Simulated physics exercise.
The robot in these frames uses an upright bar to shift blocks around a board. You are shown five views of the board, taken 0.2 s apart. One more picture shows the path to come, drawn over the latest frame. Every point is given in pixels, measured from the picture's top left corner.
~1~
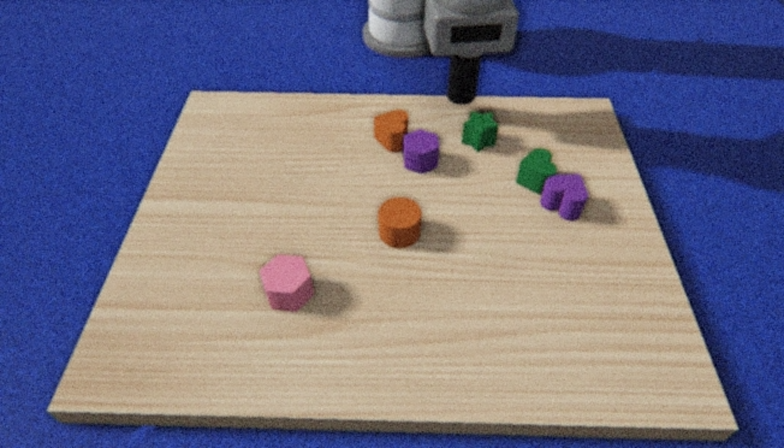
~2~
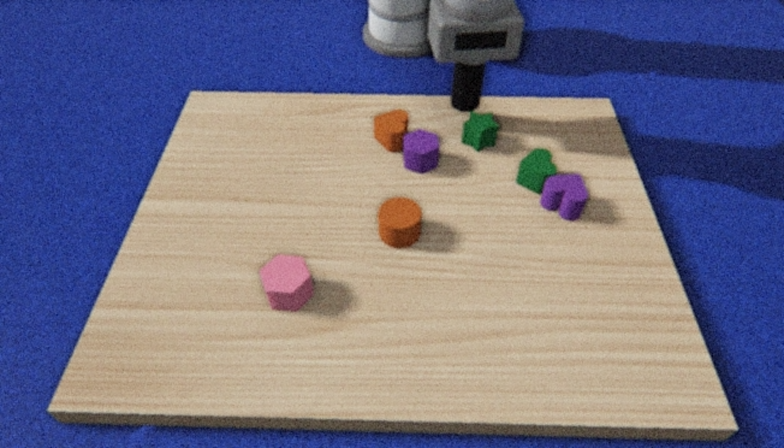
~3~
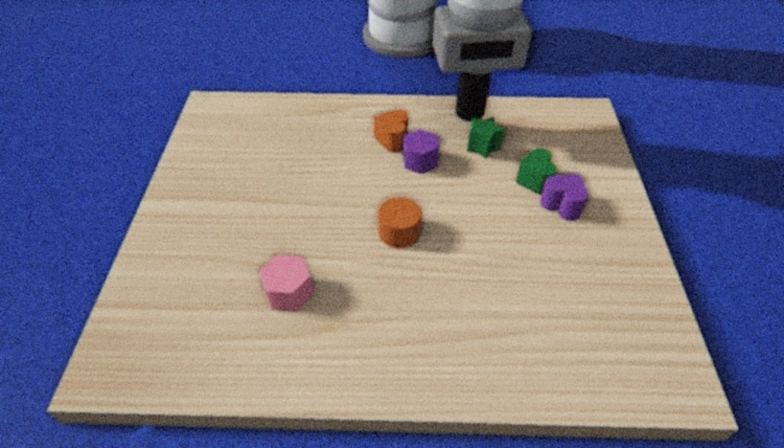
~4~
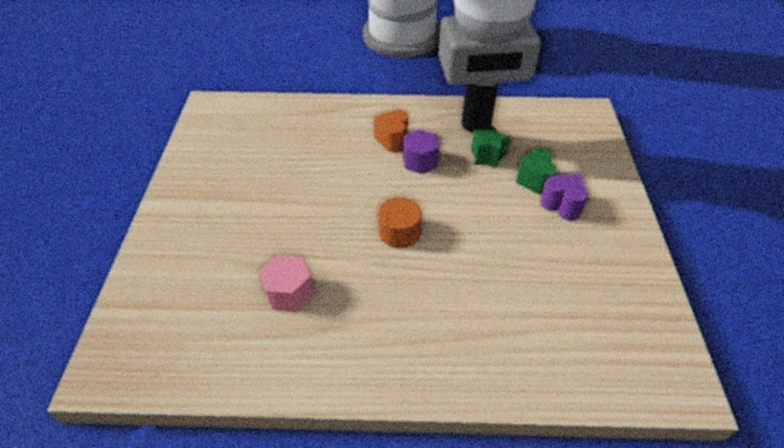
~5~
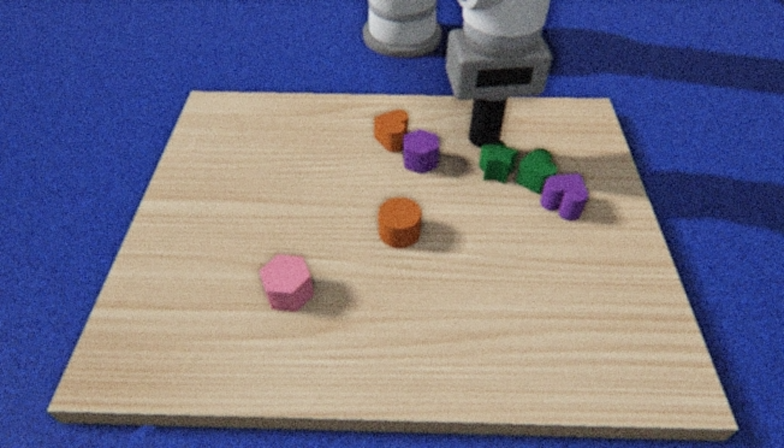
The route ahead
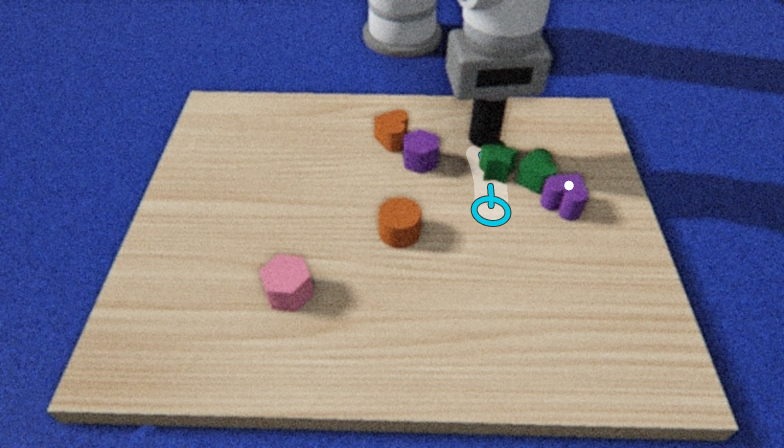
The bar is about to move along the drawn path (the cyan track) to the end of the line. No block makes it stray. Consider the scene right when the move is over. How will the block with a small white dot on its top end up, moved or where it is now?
The block you're asking about stays where it is.
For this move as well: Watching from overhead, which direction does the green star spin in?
The block spins anticlockwise.
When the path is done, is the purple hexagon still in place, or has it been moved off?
It keeps its position.
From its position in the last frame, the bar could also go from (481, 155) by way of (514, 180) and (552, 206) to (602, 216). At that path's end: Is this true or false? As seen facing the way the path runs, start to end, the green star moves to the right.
The claim holds.
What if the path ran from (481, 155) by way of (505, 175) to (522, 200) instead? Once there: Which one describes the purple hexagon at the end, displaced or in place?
Undisturbed, or as good as.
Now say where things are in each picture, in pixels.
Bar's lower end (461, 97); purple hexagon (421, 141); green star (482, 121); green heart block (541, 161); purple heart block (569, 186), in the first picture.
Bar (465, 105); blocks still, in the second picture.
Bar (470, 114); green star (486, 126), in the third picture.
Bar (476, 125); green star (491, 136), in the fourth picture.
Bar (484, 140); purple hexagon (421, 141); green star (500, 151); green heart block (541, 161); purple heart block (569, 186), in the fifth picture.
Drawn move, from (481, 155) over (490, 181) to (491, 211); the dot is on the purple heart block.
On the path given first. Halfway along, bar (493, 167); green star (516, 177), turned 15° anticlockwise; green heart block (547, 165), turned 40° anticlockwise.
At the end, bar (494, 196); purple hexagon still; green star (527, 193), turned 60° anticlockwise; green heart block (547, 165), turned 40° anticlockwise; purple heart block still.
